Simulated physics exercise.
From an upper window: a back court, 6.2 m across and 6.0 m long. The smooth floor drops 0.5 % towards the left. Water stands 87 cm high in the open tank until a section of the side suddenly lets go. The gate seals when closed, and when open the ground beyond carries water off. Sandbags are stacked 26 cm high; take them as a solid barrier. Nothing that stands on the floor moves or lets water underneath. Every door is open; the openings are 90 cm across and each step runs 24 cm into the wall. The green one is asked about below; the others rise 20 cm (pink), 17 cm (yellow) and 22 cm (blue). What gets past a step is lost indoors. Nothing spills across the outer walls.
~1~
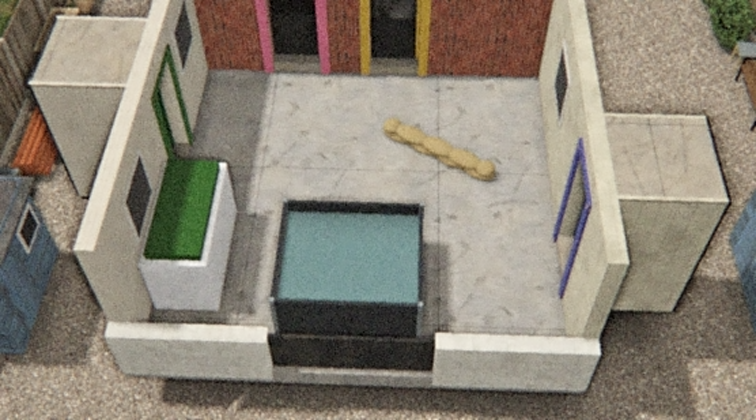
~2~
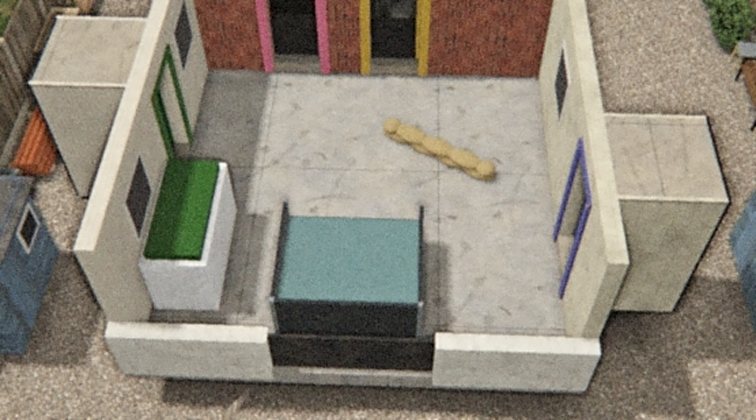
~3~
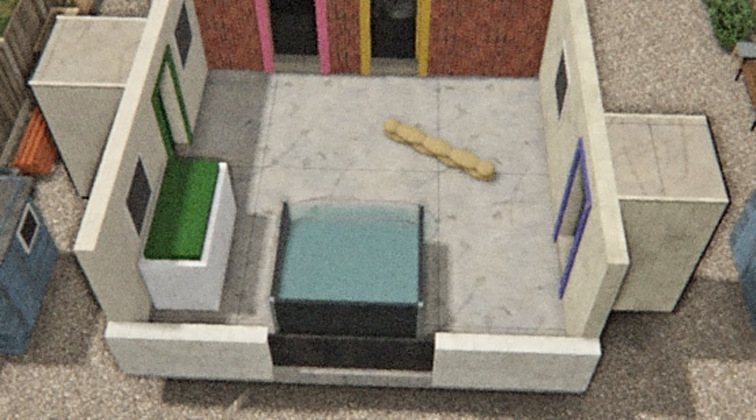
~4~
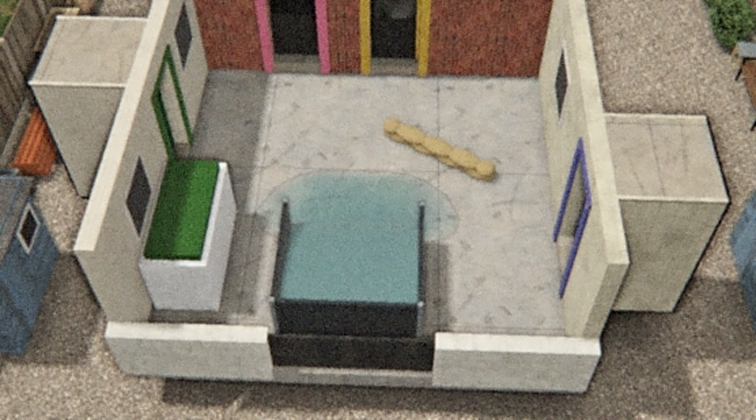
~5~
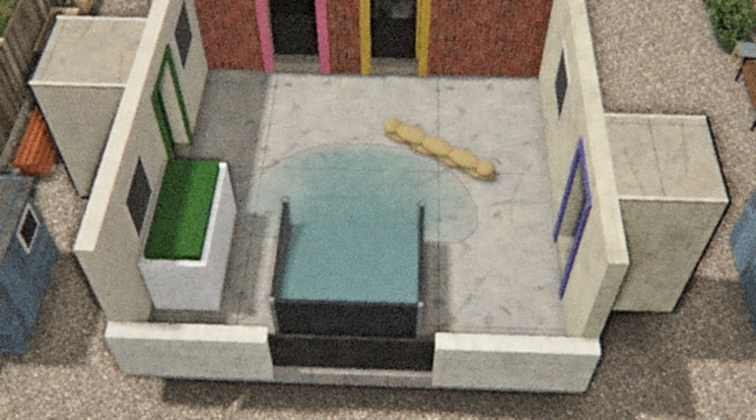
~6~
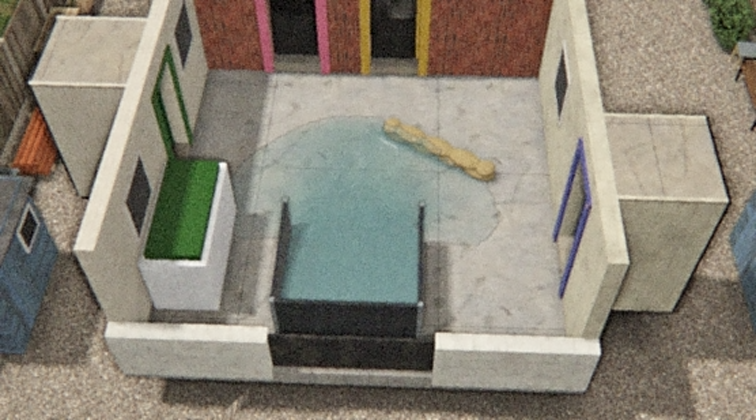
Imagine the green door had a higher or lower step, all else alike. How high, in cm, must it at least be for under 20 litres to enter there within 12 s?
About 13 cm.
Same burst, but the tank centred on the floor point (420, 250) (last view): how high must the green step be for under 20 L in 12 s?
Some 18 cm.
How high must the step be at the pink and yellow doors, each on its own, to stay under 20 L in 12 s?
Roughly 31 cm at pink and 21 cm at yellow.
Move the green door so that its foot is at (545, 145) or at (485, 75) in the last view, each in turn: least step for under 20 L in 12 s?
About 7.0 and 7.5 cm.
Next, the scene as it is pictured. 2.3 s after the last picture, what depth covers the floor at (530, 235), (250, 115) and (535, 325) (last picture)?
Roughly 5, 19 and 0 cm, in turn.
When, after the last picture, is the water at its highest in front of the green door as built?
Near 2.8 s.
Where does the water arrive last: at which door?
It is the blue one.
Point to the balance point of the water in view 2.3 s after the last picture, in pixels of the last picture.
At about (341, 151).
Then, 0.7 s after the last picture water covers 50 % of the floor, deepest (50 cm) near (342, 74); 5 cm at the green door, 0 litres in over its 10 cm step.
Then, 2.3 s after the last picture water covers 65 % of the floor, deepest (46 cm) near (209, 71); 9 cm at the green door, 0 litres in over its 10 cm step.
Then, 11.3 s after the last picture water covers 95 % of the floor, deepest (14 cm) near (427, 308); 9 cm at the green door, 43 litres in over its 10 cm step.
At the green door as built, the water peaked near 15 cm, 2.9 s after the last picture.
With a step of 11 cm, 34 litres would have come in within the 12 s; with 15 cm, 11 litres. So under 20 litres takes about 13 cm.
